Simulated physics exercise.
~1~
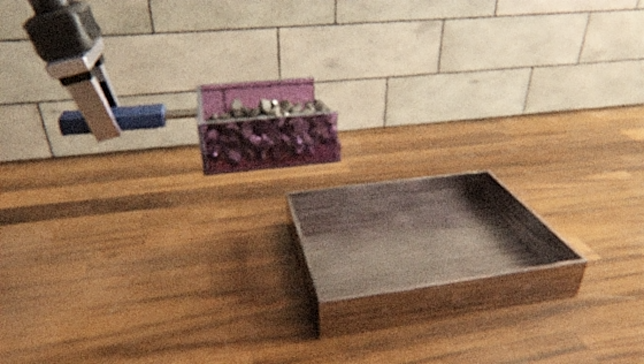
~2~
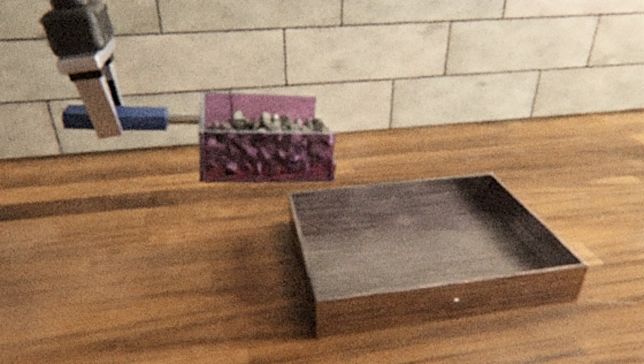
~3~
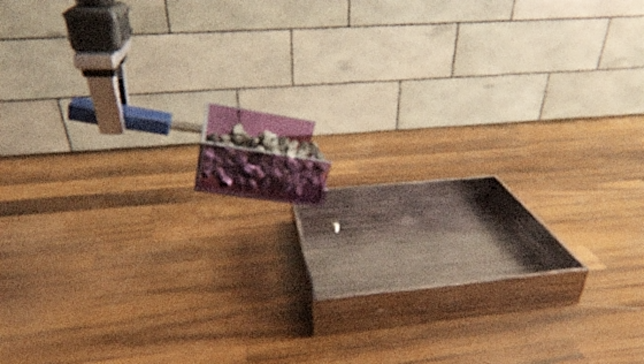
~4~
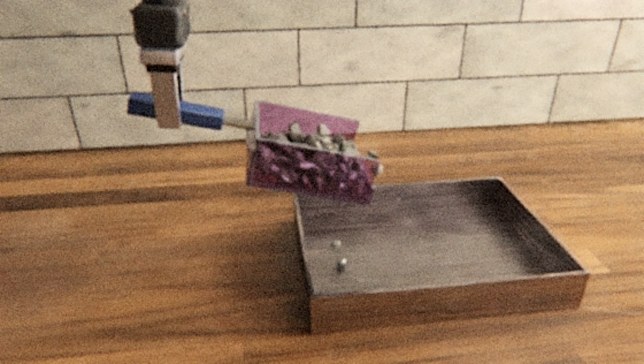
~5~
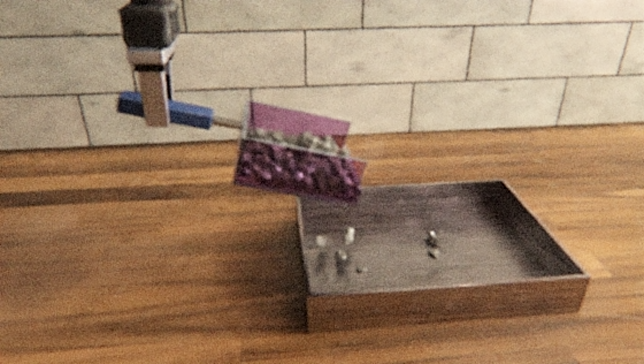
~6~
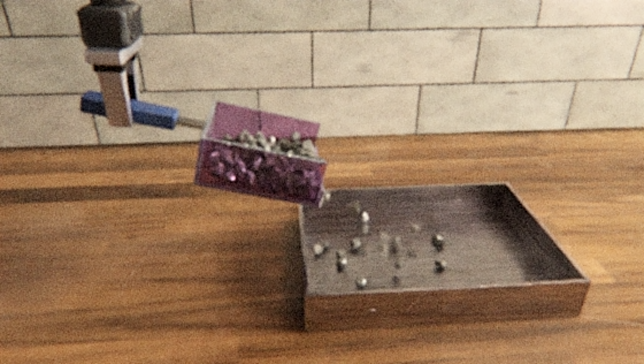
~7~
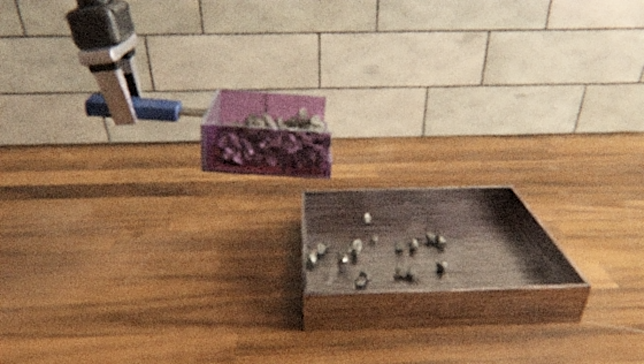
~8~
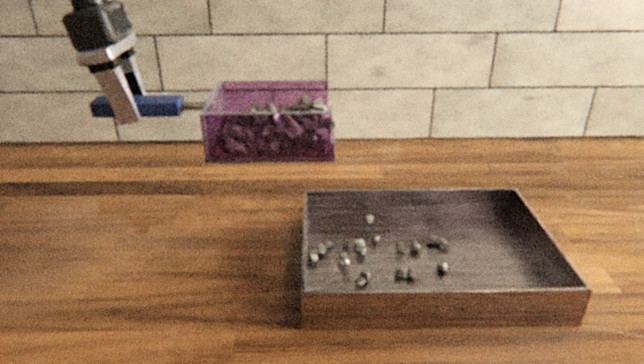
A gripper tilts a purple box, spills some pebbles into a tray, then levels it.
